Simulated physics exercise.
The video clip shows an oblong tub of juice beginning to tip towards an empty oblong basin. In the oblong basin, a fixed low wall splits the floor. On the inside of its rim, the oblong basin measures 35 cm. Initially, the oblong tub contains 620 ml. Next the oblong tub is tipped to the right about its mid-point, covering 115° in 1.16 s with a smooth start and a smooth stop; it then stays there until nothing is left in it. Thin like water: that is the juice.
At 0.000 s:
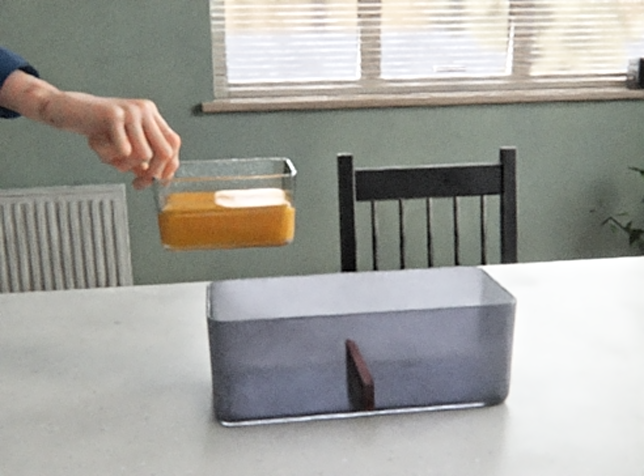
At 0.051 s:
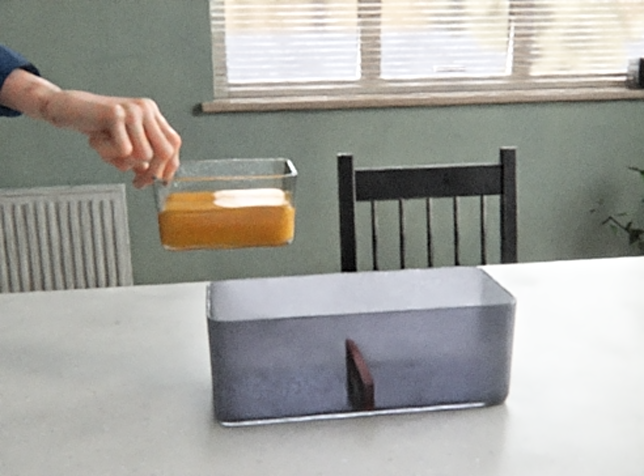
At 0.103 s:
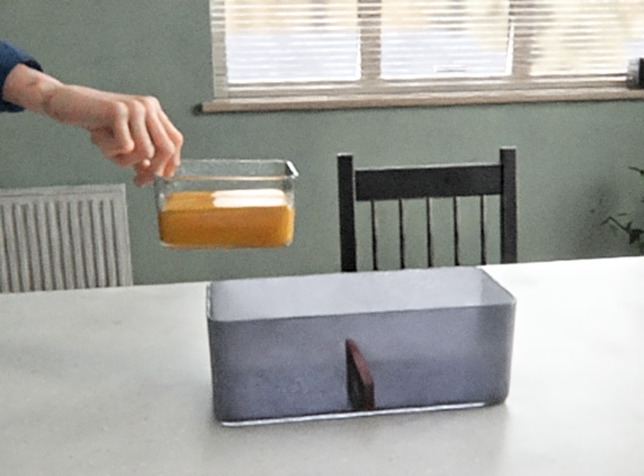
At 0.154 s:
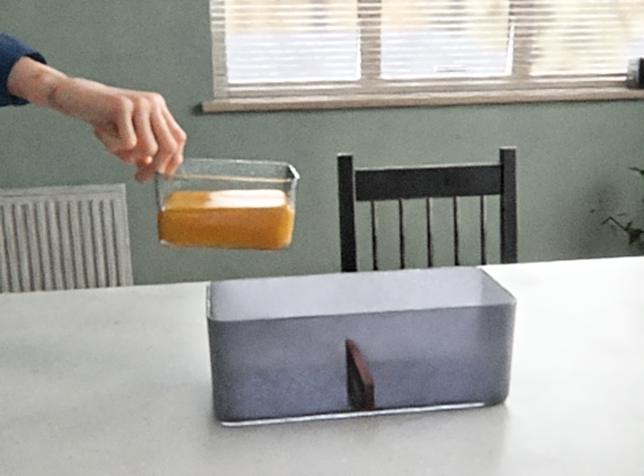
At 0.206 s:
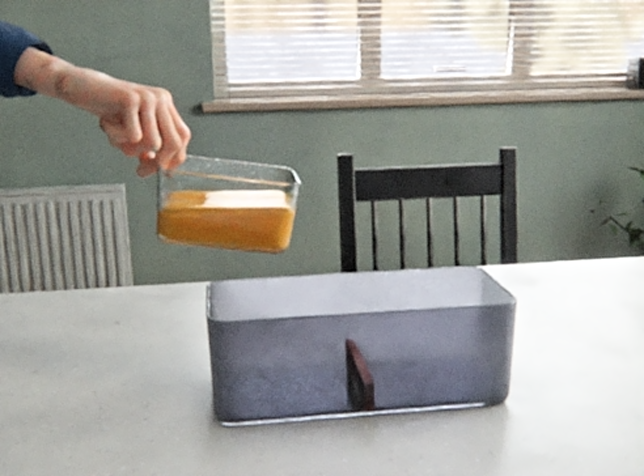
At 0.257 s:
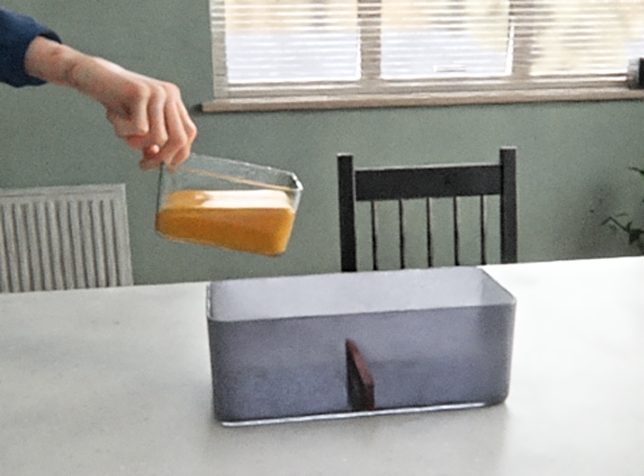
In a room with green walls, a hand held a clear tub of orange juice above an empty oblong basin on a pale table, then slowly tilted it slightly to the right.
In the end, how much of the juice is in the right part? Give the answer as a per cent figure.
Roughly 17 percent is in the right part.
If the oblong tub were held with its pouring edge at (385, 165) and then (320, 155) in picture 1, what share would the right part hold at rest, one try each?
95 per cent first, 55 per cent second.
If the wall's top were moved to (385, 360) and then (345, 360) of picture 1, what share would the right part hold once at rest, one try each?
Roughly 10 per cent, then 40 per cent.
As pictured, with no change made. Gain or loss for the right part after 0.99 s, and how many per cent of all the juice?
Looks like it went upward, around 3 per cent.
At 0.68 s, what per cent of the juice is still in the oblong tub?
Close to 52 percent of the liquid remains at that time.
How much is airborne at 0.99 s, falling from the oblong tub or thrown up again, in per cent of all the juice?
Around 6 per cent of the liquid is in flight.
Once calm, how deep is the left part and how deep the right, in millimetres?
Left 22 mm, right 4 mm.
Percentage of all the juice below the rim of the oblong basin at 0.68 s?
About 16%.
After 0.68 s the tilt is 73° and 53 per cent is still to pour, 16 is left of the wall and 0 right of it.
After 0.99 s the tilt is 109° and 8 per cent is still to pour, 72 is left of the wall and 14 right of it.
After 1.31 s the tilt is 115° and 0 per cent is still to pour, 83 is left of the wall and 17 right of it.
After 1.66 s the tilt is 115° and 0 per cent is still to pour, 82 is left of the wall and 17 right of it.
In the end 82 per cent lies left of the wall, 17 right of it and 0 outside.
